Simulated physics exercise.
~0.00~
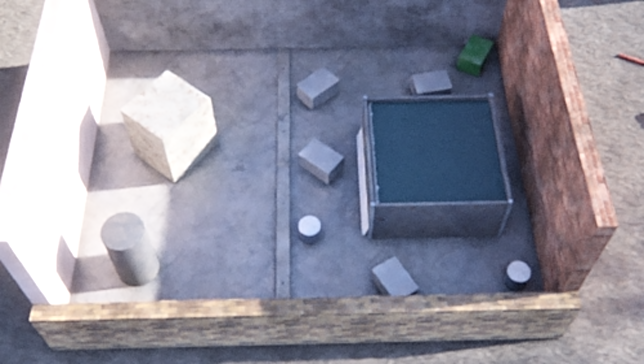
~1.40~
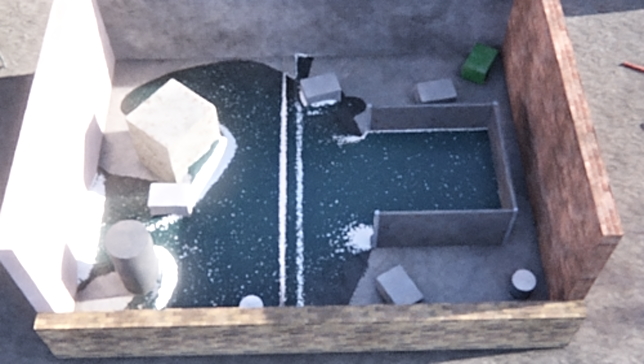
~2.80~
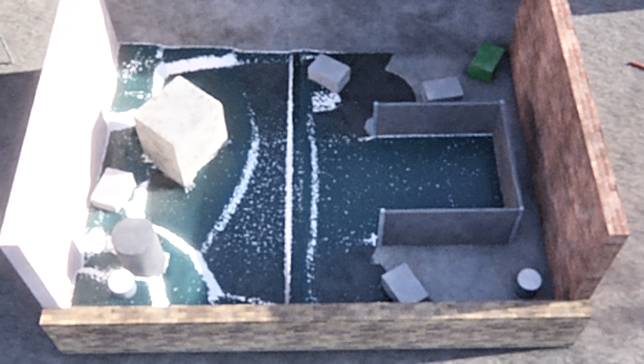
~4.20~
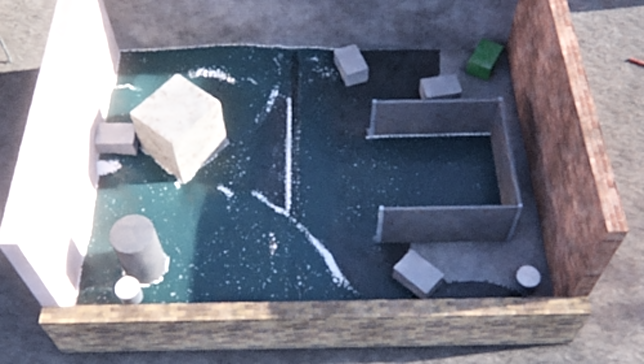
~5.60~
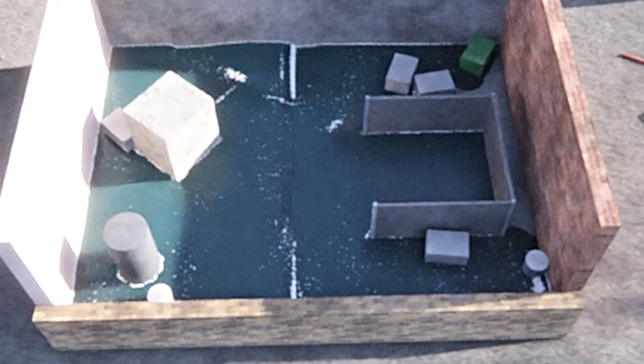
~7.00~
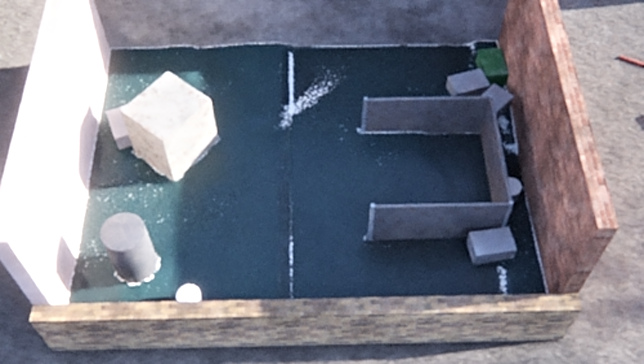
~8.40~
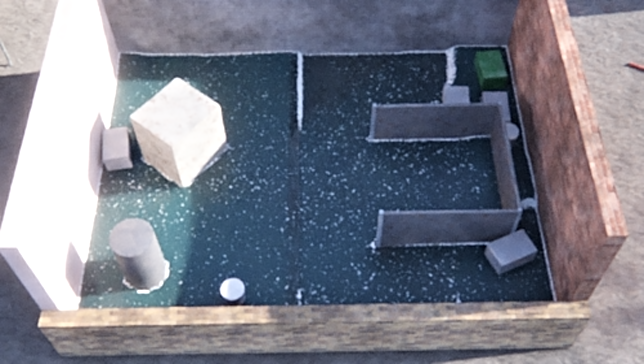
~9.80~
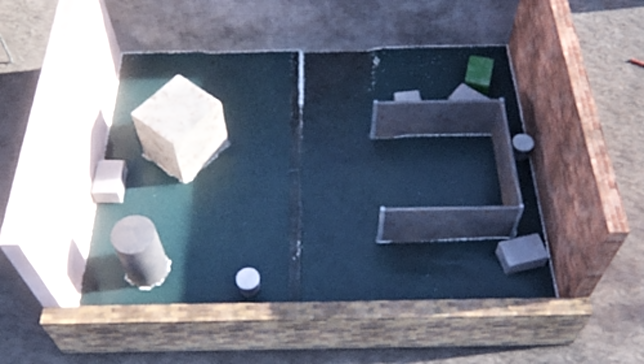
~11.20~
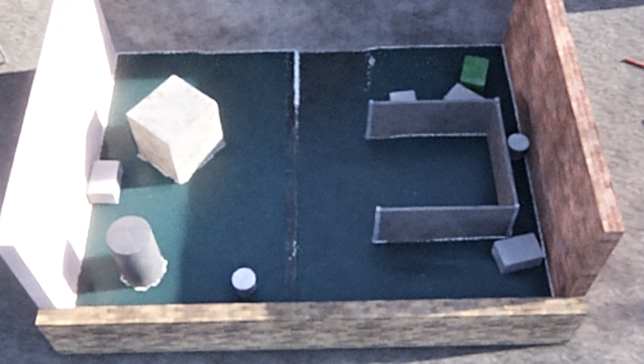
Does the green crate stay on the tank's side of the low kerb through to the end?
Yes, the green crate is held back from crossing the kerb. It only shifts a little and ends near the far right corner, on the same side as the tank.
Water bursts from the left side of the tank and surges over the low kerb, sweeping a pale crate and a pail leftward, then washes back across the compound. It settles over the floor, with the green crate still near the far right corner.
